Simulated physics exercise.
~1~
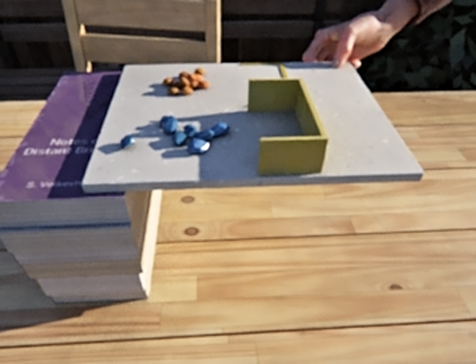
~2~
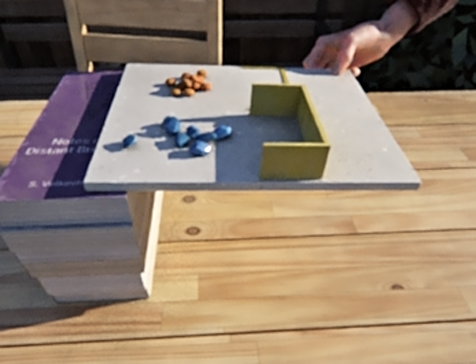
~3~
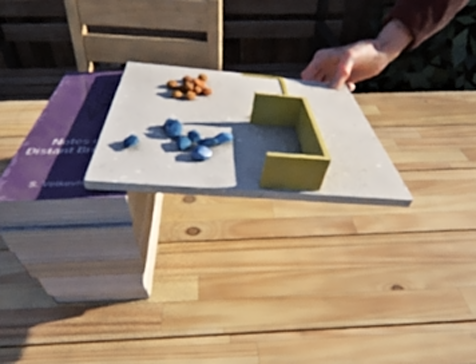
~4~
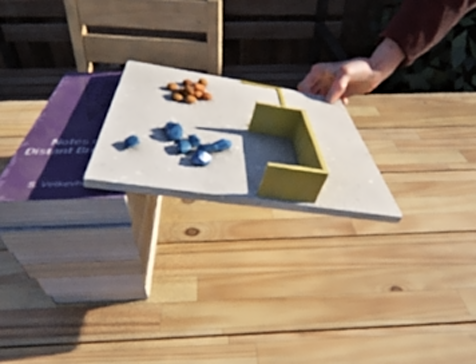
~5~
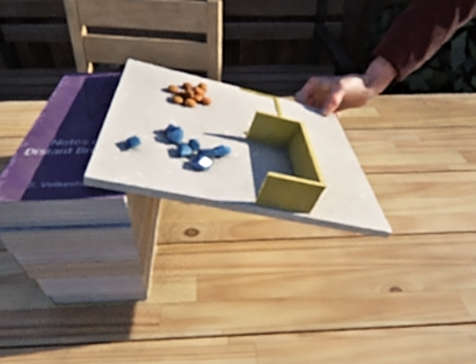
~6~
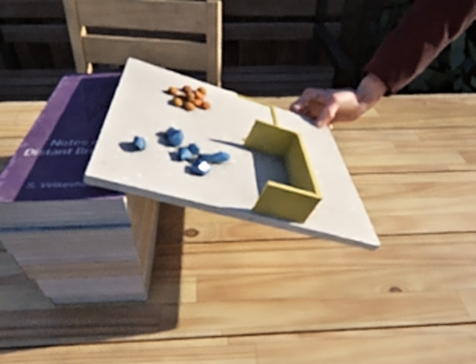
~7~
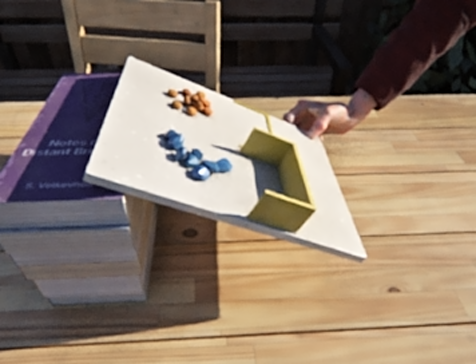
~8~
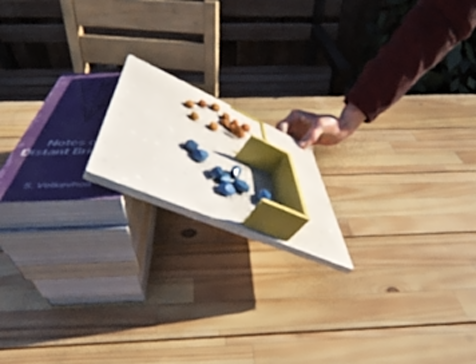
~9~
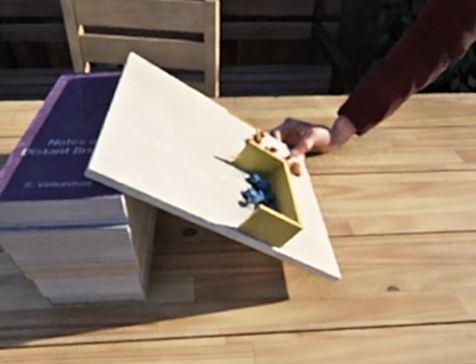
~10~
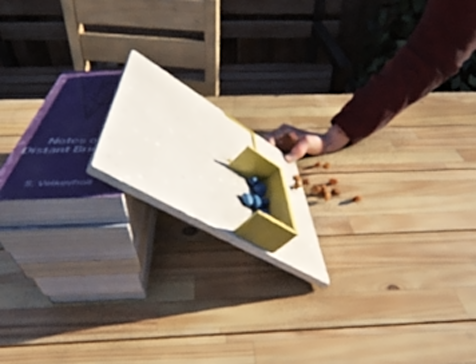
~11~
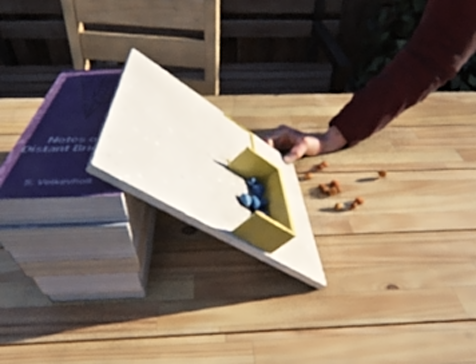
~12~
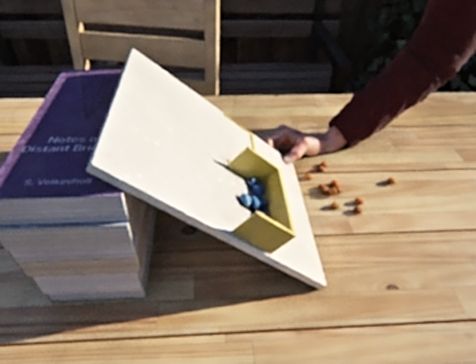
In the video, a hand lowers one end of a board propped on thick books until it slopes steeply to the wooden table; blue pieces slide into a yellow barrier and stay there, while orange-brown ones slide past theirs and scatter across the tabletop.
